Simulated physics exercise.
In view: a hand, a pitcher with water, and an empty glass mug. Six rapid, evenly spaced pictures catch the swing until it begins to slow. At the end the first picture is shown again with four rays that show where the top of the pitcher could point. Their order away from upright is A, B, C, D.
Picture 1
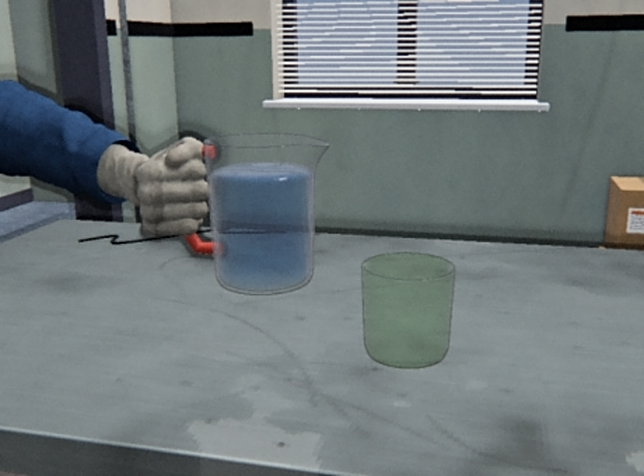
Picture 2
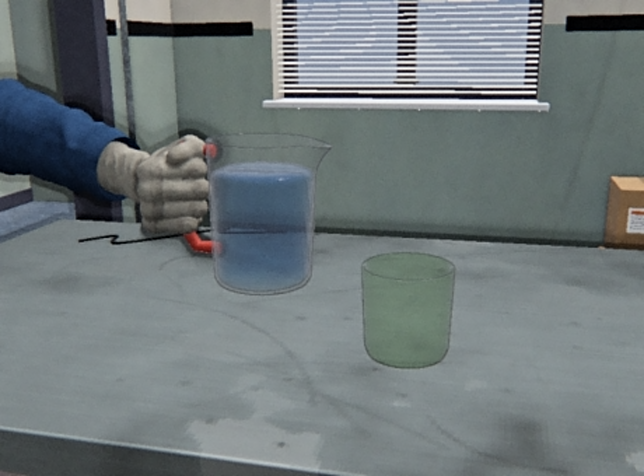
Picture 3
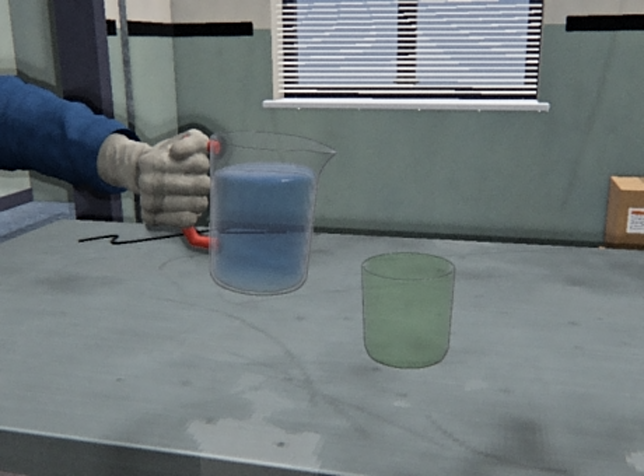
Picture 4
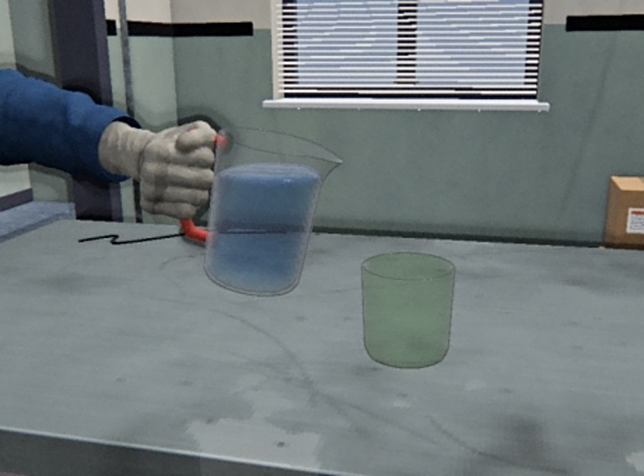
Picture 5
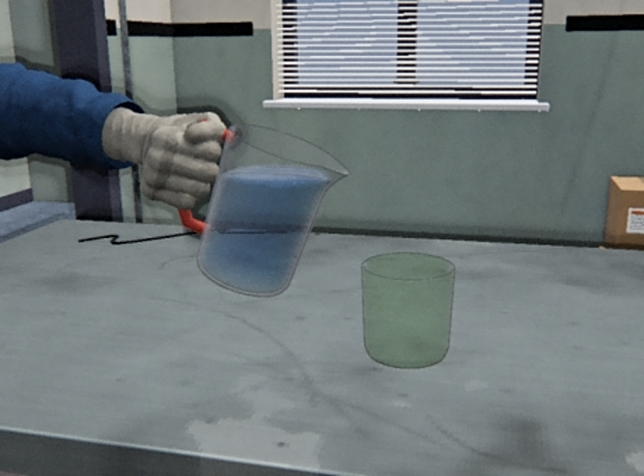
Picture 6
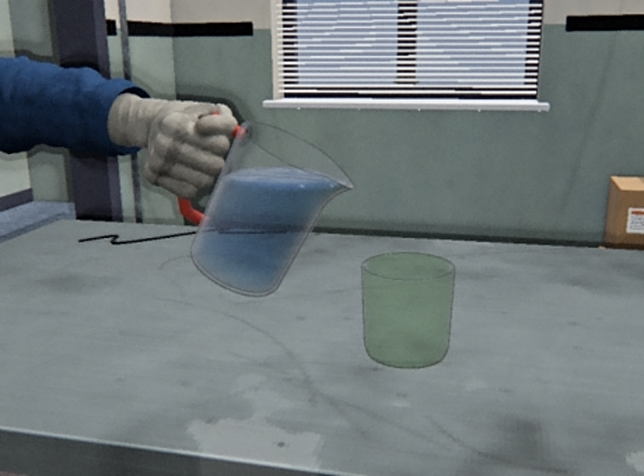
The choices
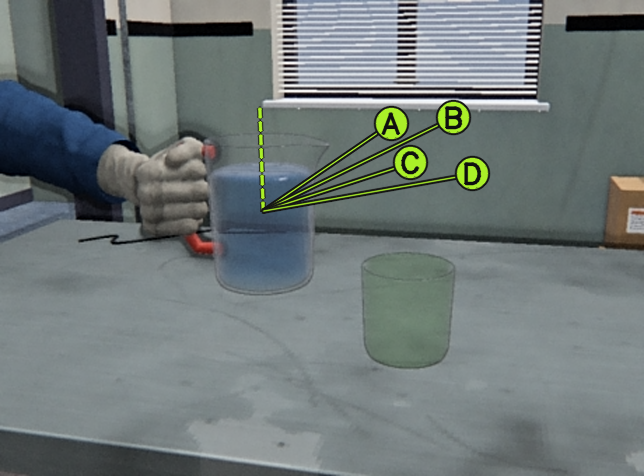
On a gray tabletop, a gloved hand gradually tilts a pitcher of blue water rightward.
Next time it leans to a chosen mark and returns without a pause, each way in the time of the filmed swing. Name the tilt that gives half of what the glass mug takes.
Choose A.
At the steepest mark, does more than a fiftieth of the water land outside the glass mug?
Yes, it does.
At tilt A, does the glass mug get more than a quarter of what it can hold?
Yes, clearly.
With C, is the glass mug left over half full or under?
Over.
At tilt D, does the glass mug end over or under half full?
Over.
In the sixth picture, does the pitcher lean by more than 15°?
Yes, it does.
In lime, A at (377, 133); B at (438, 124); C at (394, 168); D at (455, 177).
Choosing A, the glass mug ends with about 47 % of what it can hold.
Choosing B, the glass mug ends with about 69 % of what it can hold.
Choosing C, the glass mug ends with about 85 % of what it can hold; 6 % of the water is spilt.
Choosing D, the glass mug ends with about 77 % of what it can hold; 24 % of the water is spilt.
